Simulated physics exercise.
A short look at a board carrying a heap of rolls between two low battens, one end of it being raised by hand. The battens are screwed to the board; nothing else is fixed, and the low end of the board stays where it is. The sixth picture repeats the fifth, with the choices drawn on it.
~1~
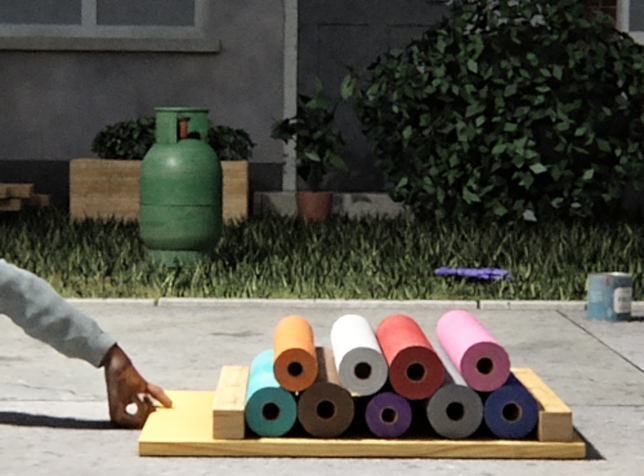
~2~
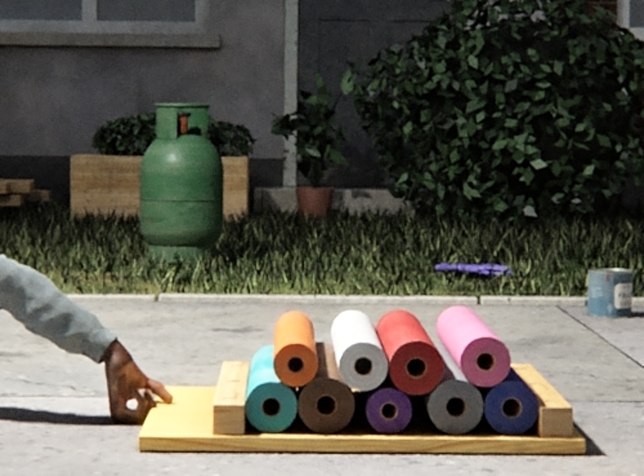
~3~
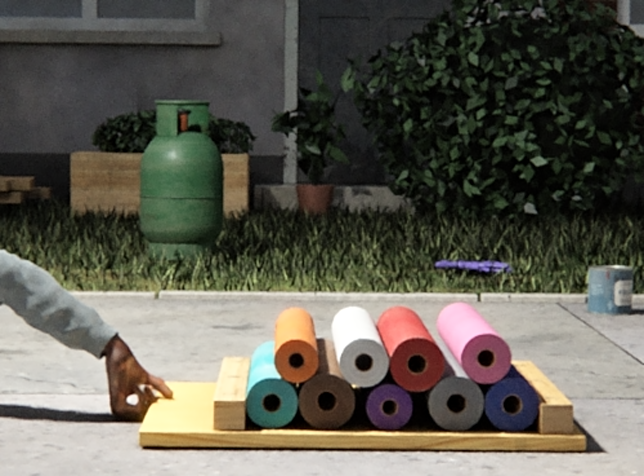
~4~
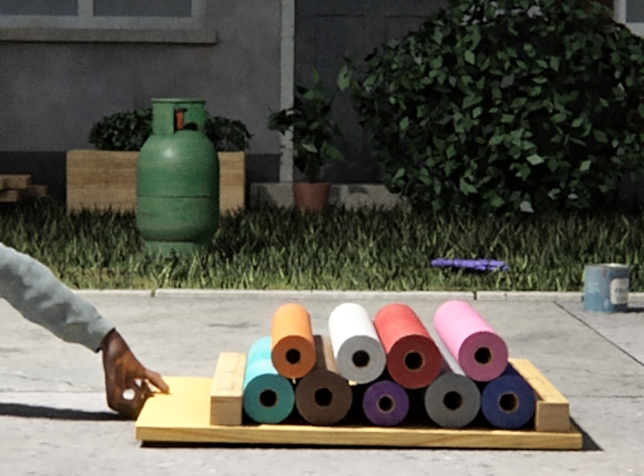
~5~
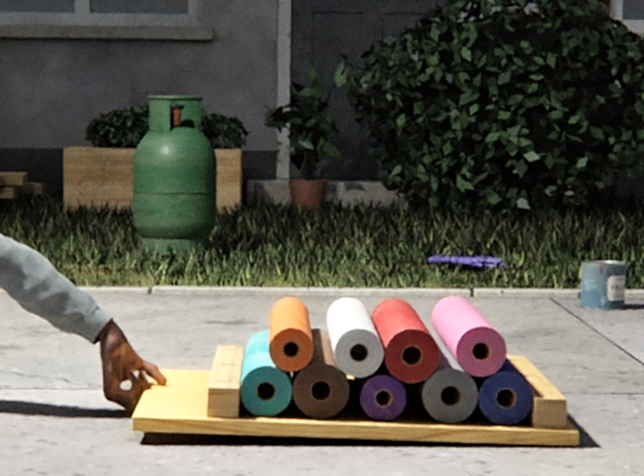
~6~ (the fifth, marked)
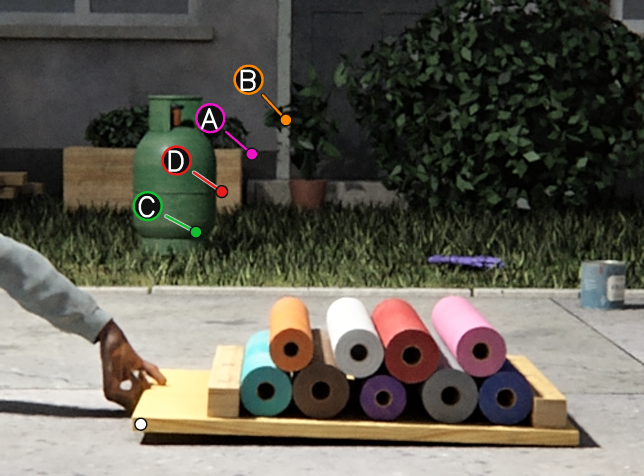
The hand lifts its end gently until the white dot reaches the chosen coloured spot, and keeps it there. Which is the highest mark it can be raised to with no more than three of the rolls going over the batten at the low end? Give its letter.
The answer is mark D.
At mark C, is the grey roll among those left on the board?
Yes.
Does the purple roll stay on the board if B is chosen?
Yes.
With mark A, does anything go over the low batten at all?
Yes.
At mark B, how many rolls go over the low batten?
At B the number is four.
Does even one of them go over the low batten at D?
At D: Yes.
On the marked copy, A at (252, 154); B at (286, 120); C at (196, 232); D at (222, 191); the white dot at (141, 424).
With D. Early on, board at 19°.
Further on, board at 34°.
At the end, board at 34°, three over the low batten (red, white, pink).
As for the rest, A four over the low batten (red, white, pink, orange); B four over the low batten (red, white, pink, orange); C three over the low batten (red, white, pink).
